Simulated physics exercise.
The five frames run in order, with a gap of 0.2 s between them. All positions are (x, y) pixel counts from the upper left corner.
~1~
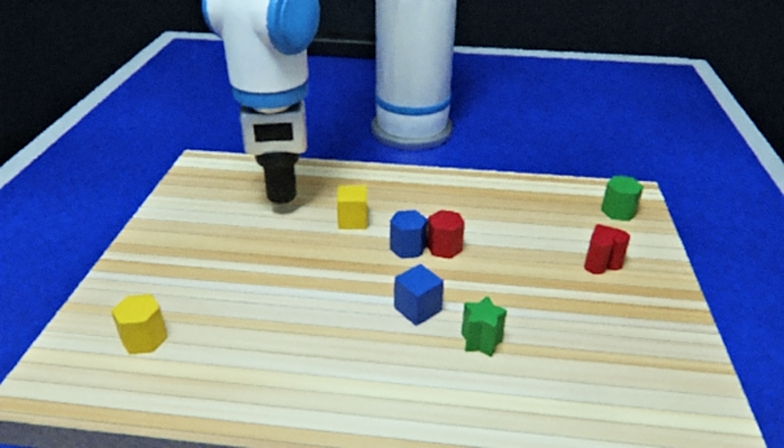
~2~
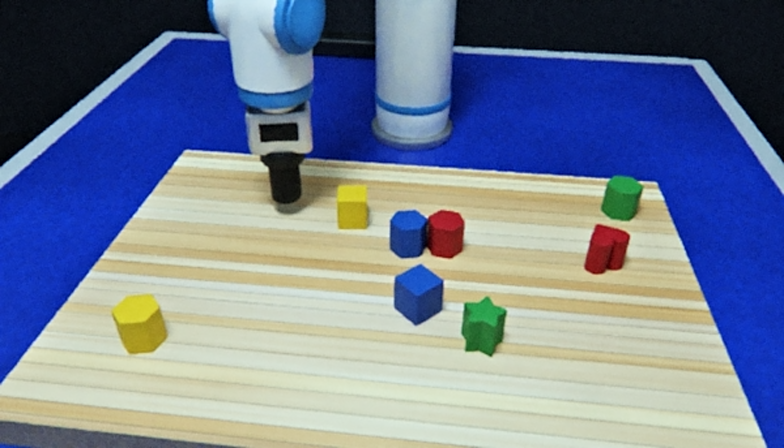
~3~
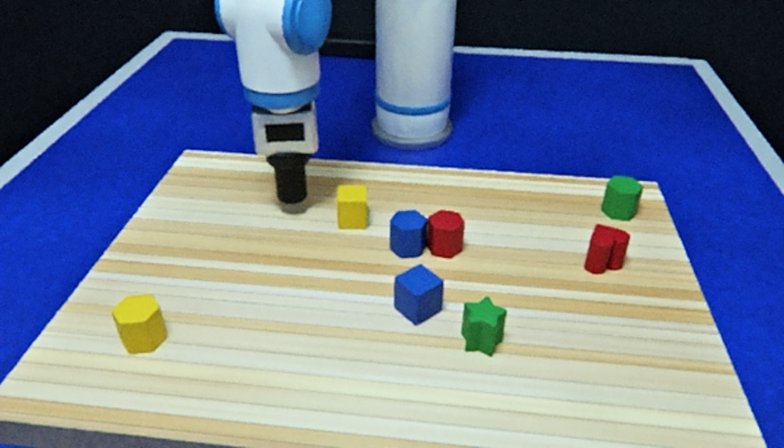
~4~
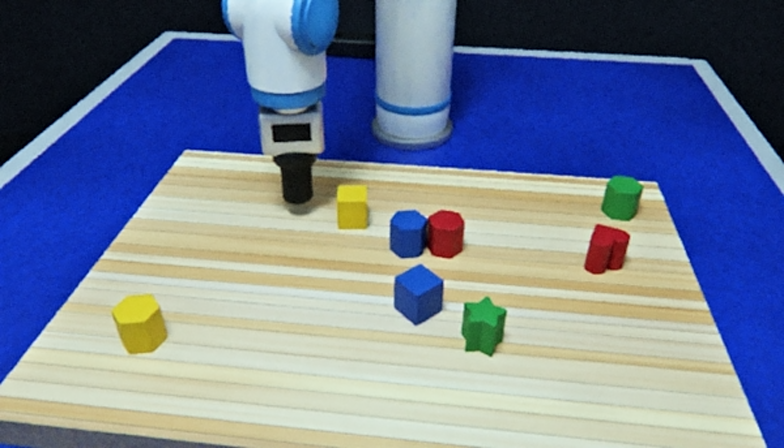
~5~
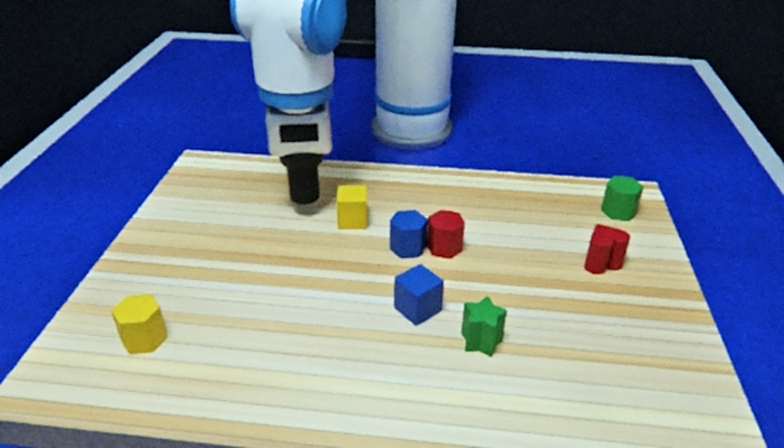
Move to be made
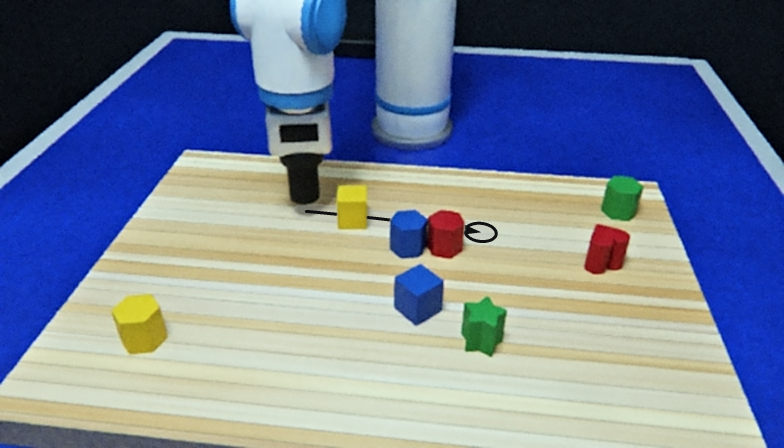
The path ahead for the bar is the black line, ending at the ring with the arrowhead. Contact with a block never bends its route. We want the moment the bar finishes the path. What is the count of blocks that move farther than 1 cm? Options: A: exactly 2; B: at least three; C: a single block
It's A.
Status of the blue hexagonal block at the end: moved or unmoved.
It will be nudged away from its spot.
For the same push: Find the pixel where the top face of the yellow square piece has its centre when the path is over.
The top centre is at (409, 213).
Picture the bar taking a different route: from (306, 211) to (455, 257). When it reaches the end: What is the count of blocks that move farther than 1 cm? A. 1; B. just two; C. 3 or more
It's C.
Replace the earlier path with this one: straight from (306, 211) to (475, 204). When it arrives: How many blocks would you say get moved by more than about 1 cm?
Once the path ends, one block will have shifted.
Path on the board, in a line from (306, 211) to (481, 232).
What follows on the original path. One third of the way, bar at (364, 203); yellow square piece at (385, 201), turned 55° clockwise.
Two thirds of the way, bar at (422, 210); yellow square piece at (409, 212), turned 95° clockwise; blue hexagonal block at (417, 232).
At the end, bar at (482, 218); yellow square piece at (409, 213), turned 95° clockwise; blue hexagonal block at (417, 232); red hexagonal block in place.
